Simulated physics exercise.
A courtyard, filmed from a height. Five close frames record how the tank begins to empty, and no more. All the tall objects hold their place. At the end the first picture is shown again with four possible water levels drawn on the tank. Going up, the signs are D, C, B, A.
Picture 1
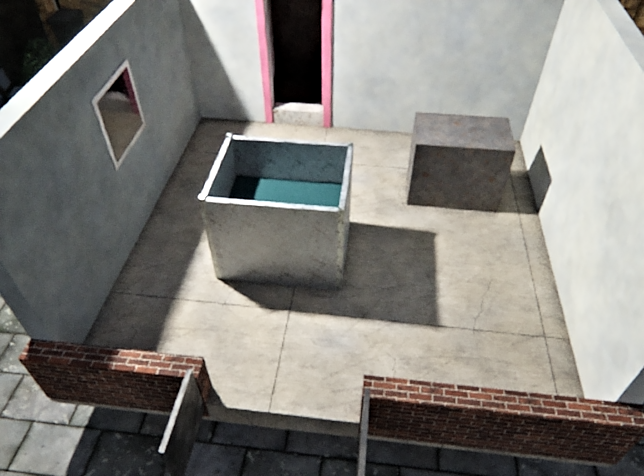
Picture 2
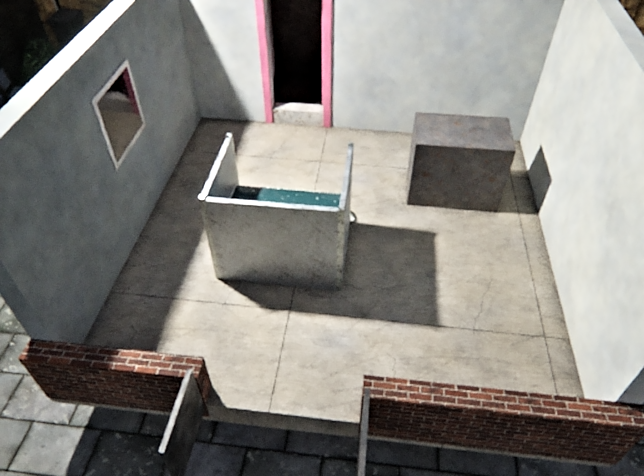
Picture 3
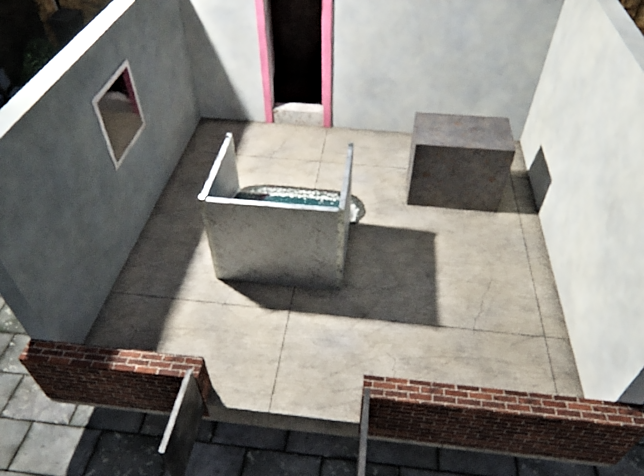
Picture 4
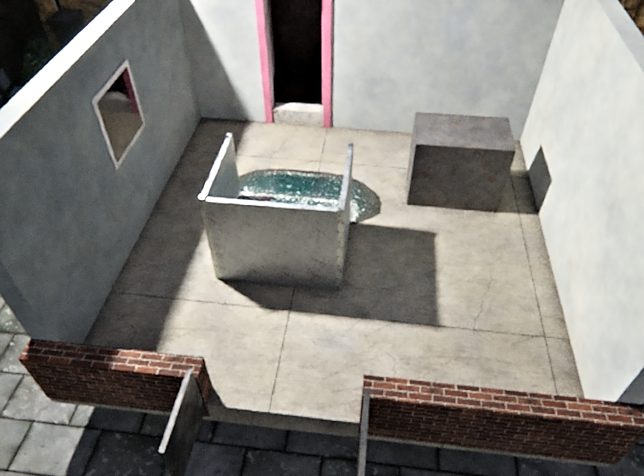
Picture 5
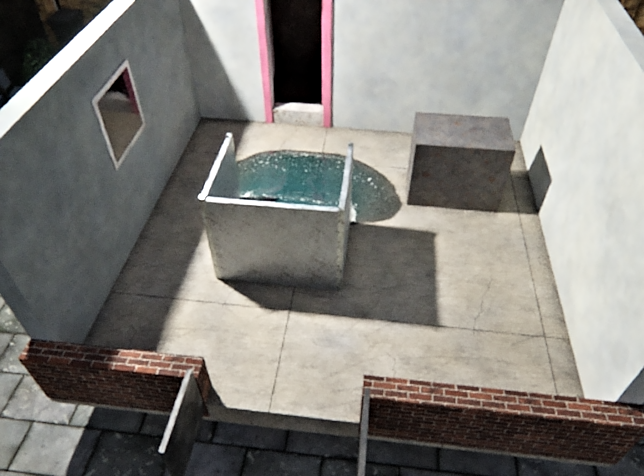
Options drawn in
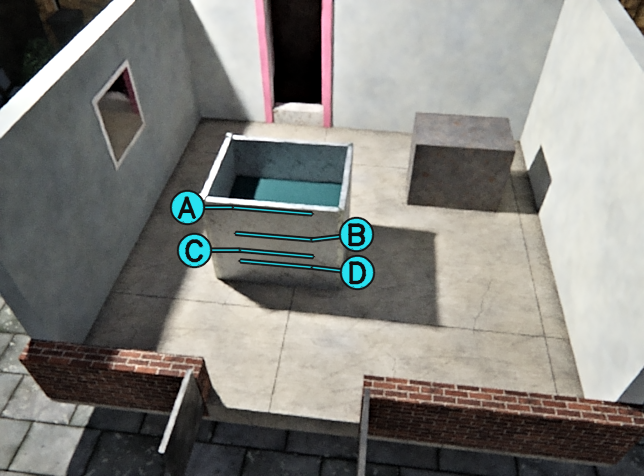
In a walled concrete yard with a pink-framed doorway, a grey block and low brick walls at the front, teal water sits still in a square tank. The tank's far side disappears, and the water pours out behind it, spreading across the floor toward the back wall and out to the right.
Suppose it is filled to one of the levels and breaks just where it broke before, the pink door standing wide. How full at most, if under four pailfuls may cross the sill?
Go for C.
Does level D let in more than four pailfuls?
No, that is safe.
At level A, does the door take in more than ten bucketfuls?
Yes.
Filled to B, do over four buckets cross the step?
Yes.
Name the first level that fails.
That would be B.
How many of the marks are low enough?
Two of them.
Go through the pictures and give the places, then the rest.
Water in the tank at rest, its middle at (284, 209); foot of the pink doorway at (298, 124); open gate at (282, 363).
Water covers 2 % of the ground, its front hidden from here.
Water covers 4 % of the ground, its front hidden from here.
Water covers 8 % of the ground, its front hidden from here.
Water covers 14 % of the ground and shows as far out as (378, 176).
On the marked copy, A at (271, 210); B at (273, 236); C at (275, 253); D at (276, 264); from the bottom up D, C, B, A.
With A, dozens of bucketfuls pour in.
With B, about 8 bucketfuls get in.
With C, a splash gets over, under a bucket.
With D, nothing gets over.
